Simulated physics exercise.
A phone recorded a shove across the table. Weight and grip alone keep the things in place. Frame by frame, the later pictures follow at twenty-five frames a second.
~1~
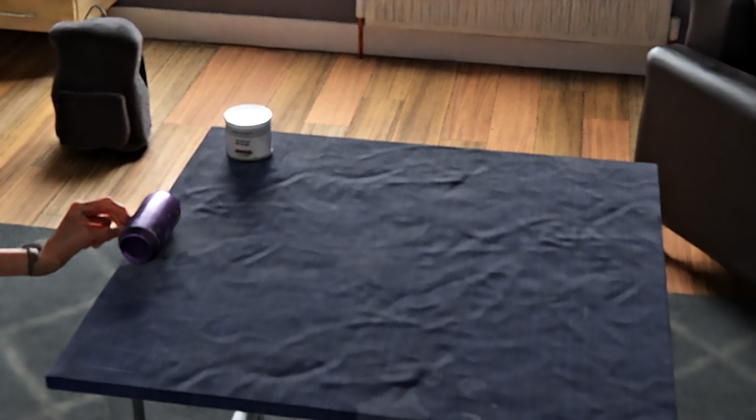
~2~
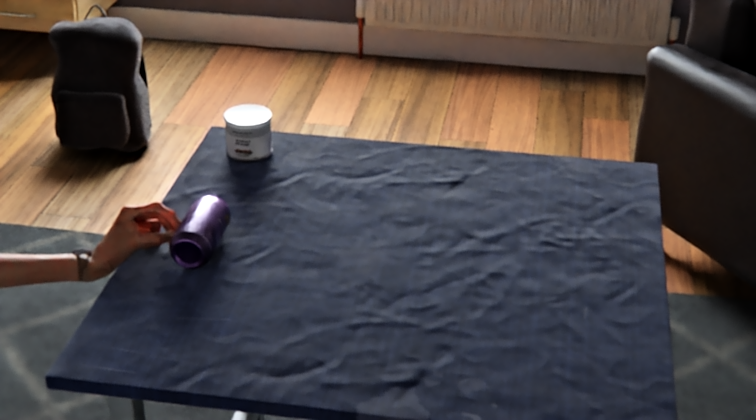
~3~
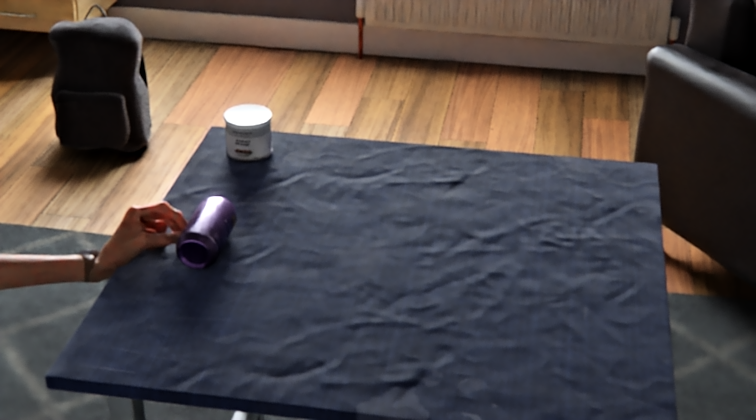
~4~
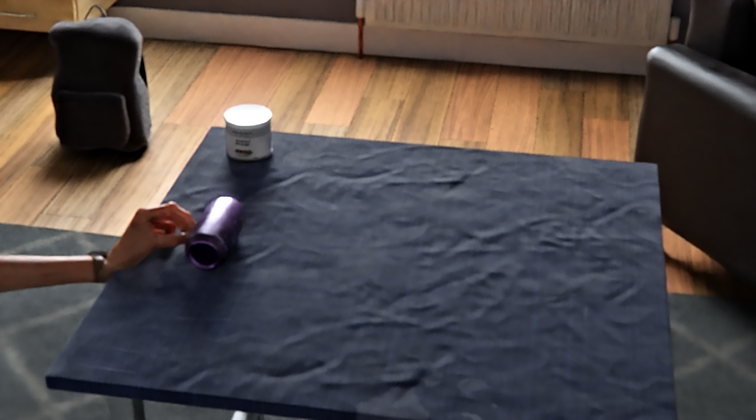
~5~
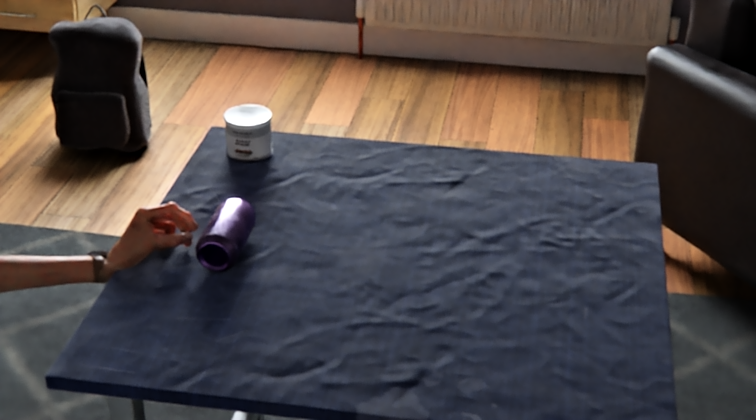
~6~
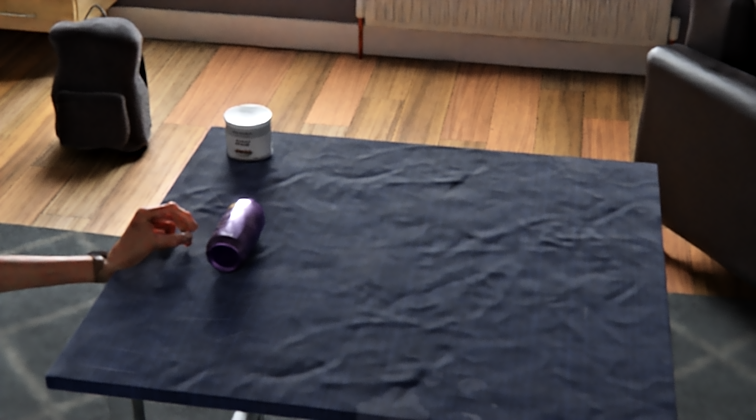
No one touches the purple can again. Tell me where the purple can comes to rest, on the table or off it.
It is going to finish on the table.
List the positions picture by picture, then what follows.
Under the hand; purple can (150, 227), in the first frame.
Under the hand; purple can (201, 232), in the second frame.
Under the hand; purple can (207, 233), in the third frame.
Purple can (216, 233), in the fourth frame.
Purple can (226, 234) moved a little, in the fifth frame.
Purple can (236, 235) moved a little, in the sixth frame.
Then, 0.30 s later than the last frame, purple can moved well along near (301, 242).
Then, 0.60 s later than the last frame, purple can moved well along near (349, 246).
When it is over, moved from the start, purple can. End places, in pixels of the last picture, purple can near (390, 250).
